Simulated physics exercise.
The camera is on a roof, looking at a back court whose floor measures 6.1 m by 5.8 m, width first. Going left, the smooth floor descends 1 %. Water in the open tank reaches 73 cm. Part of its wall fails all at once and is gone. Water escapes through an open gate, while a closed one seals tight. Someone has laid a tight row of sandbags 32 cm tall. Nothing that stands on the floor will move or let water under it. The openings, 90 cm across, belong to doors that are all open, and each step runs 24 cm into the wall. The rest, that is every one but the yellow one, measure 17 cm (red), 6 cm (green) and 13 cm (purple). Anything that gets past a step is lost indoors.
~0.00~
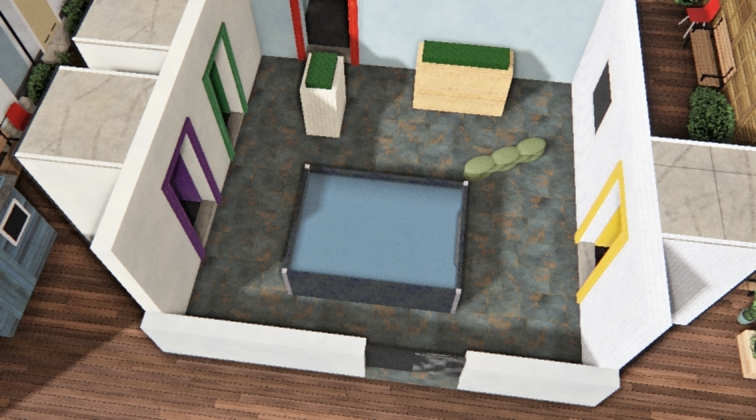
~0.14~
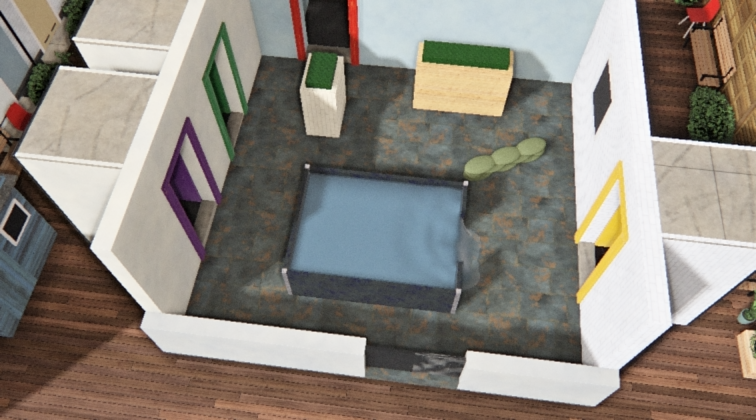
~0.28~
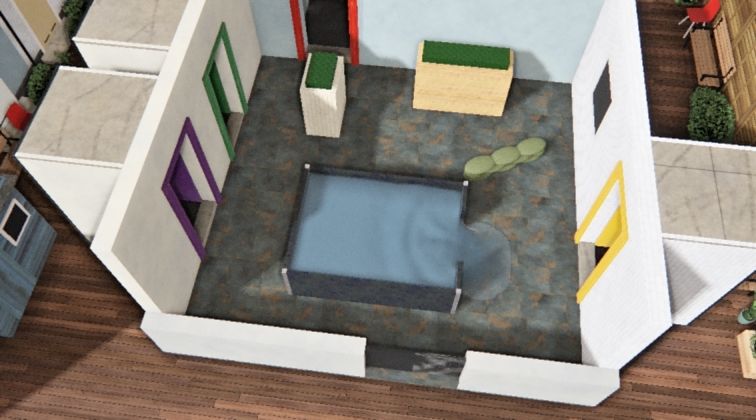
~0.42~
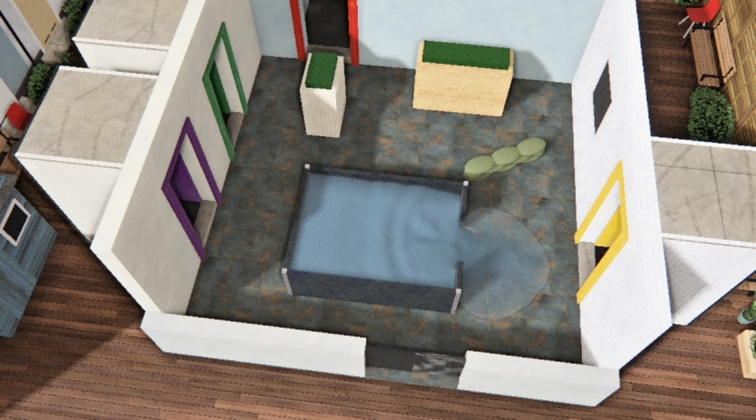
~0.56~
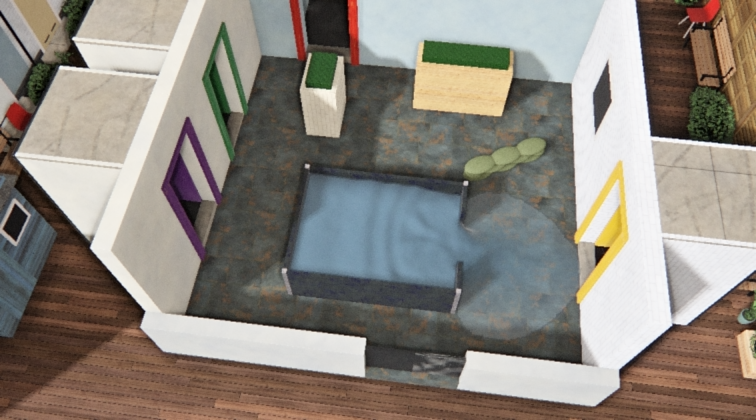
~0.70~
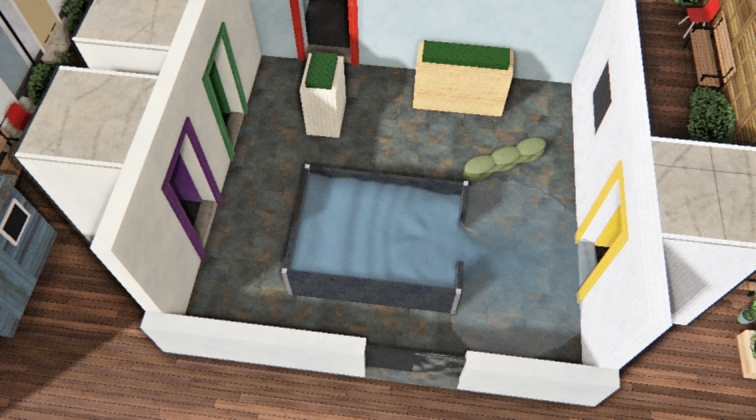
In a back court, water pours from an open tank's right side and spreads to the yellow door.
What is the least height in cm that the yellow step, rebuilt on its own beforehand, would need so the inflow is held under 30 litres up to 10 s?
Around 32 cm would be enough.
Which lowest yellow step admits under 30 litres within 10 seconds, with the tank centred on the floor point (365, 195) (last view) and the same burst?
You'd need some 24 cm.
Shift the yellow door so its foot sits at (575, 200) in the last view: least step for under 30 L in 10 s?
You'd want it roughly 18 cm high.
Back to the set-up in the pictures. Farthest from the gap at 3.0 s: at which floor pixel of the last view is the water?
At about (564, 83).
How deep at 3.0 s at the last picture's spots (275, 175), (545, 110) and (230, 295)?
Depths in order: 0 / 6 / 0 cm.
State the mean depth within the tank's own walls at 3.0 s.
Average depth: Approx. 39 cm.
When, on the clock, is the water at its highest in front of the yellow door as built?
It peaks around 2.4 s.
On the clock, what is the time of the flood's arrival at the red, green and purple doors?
Red at 4.0 s, green at 6.0 s and purple at 4.5 s.
After 1.4 s water covers 20 % of the floor, deepest (38 cm) near (469, 259); 23 cm at the yellow door, 120 litres in over its 10 cm step.
After 3.0 s water covers 35 % of the floor, deepest (28 cm) near (570, 270); 28 cm at the yellow door, 389 litres in over its 10 cm step.
After 10.0 s water covers 95 % of the floor, deepest (14 cm) near (181, 333); 11 cm at the yellow door, 633 litres in over its 10 cm step.
At the yellow door as built, the water arrived by 0.6 s and peaked near 32 cm at 2.4 s.
With a step of 26.5 cm, 90 litres would have come in within the 10 s; with 35.5 cm, 9 litres. So under 30 litres takes about 32 cm.
